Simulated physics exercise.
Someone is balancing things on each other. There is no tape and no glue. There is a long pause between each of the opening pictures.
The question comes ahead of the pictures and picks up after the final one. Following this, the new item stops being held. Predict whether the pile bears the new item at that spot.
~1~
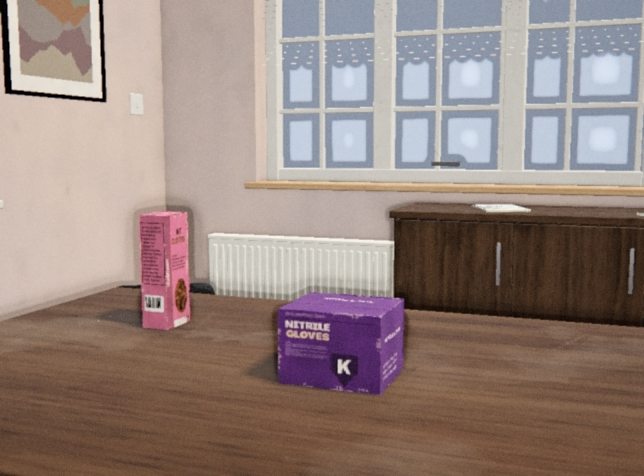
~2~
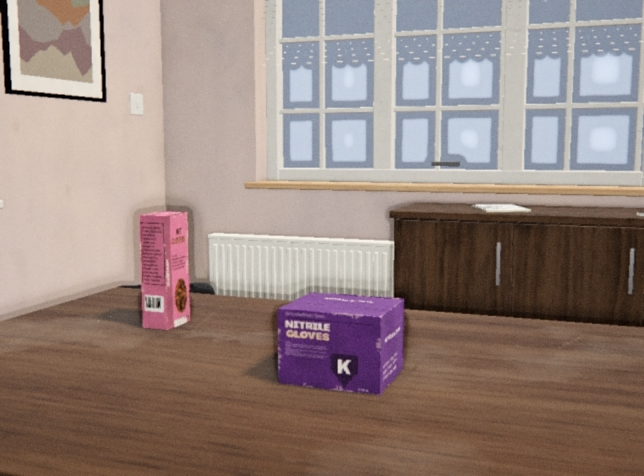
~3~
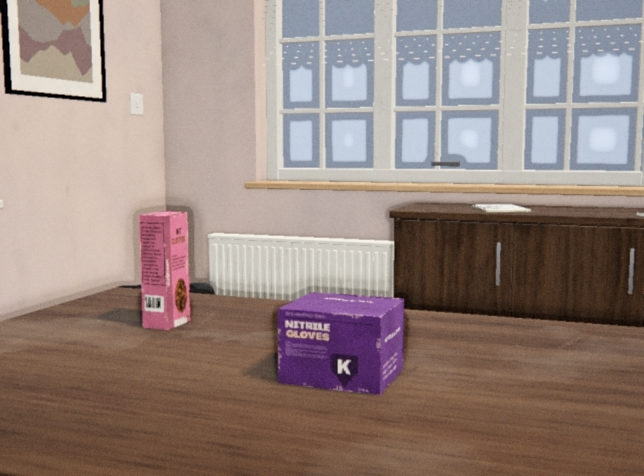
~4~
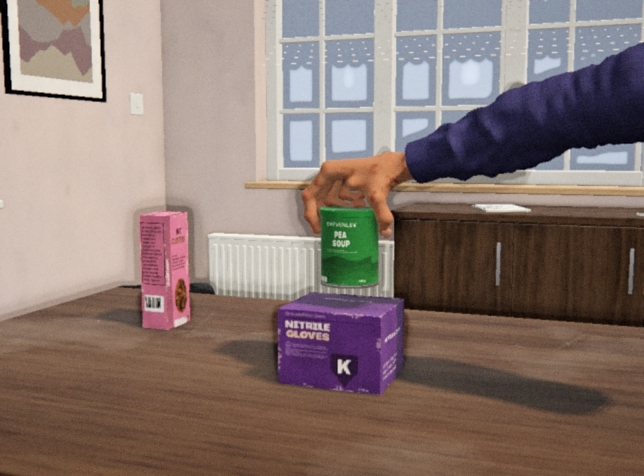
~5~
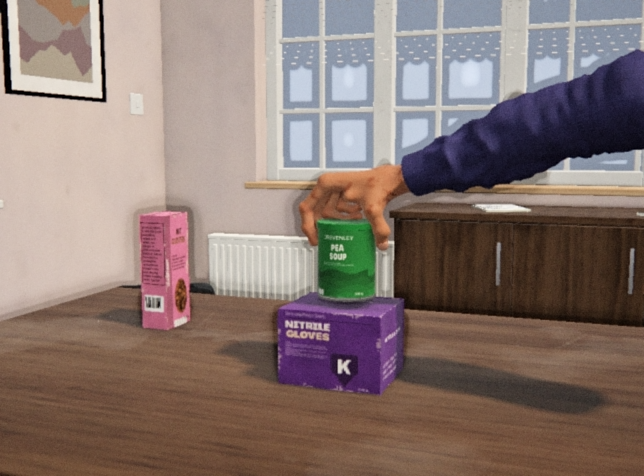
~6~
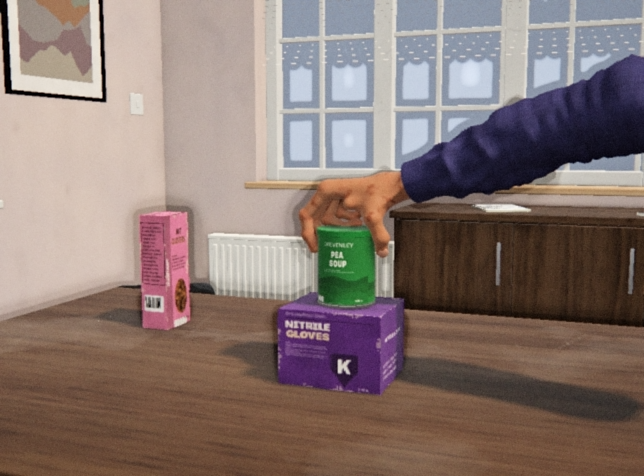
Stable.
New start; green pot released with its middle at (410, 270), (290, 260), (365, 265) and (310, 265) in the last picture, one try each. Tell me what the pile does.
Well, the first time it tips over, the second time it tips over, the third time it stays intact, and the fourth time it stays intact.
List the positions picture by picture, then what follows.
In the first picture, the last thing is not in view yet; pink carton (165, 269).
In the second picture, the last thing is not in view yet; pink carton (165, 269).
In the third picture, the last thing is not in view yet; pink carton (165, 269).
The fourth picture shows coming down; green pot (350, 246); pink carton (165, 269).
The fifth picture shows coming down; green pot (347, 258); pink carton (165, 269).
The sixth picture shows set down, still held; green pot (347, 266); pink carton (165, 269).
Then, 0.50 s past the last view, nothing moves.
Then, 1.40 s past the last view, green pot resting near (347, 266).
Finally, all 3 still in place. Final places as the last picture's camera would see them, green pot near (347, 266). The pile keeps its balance.
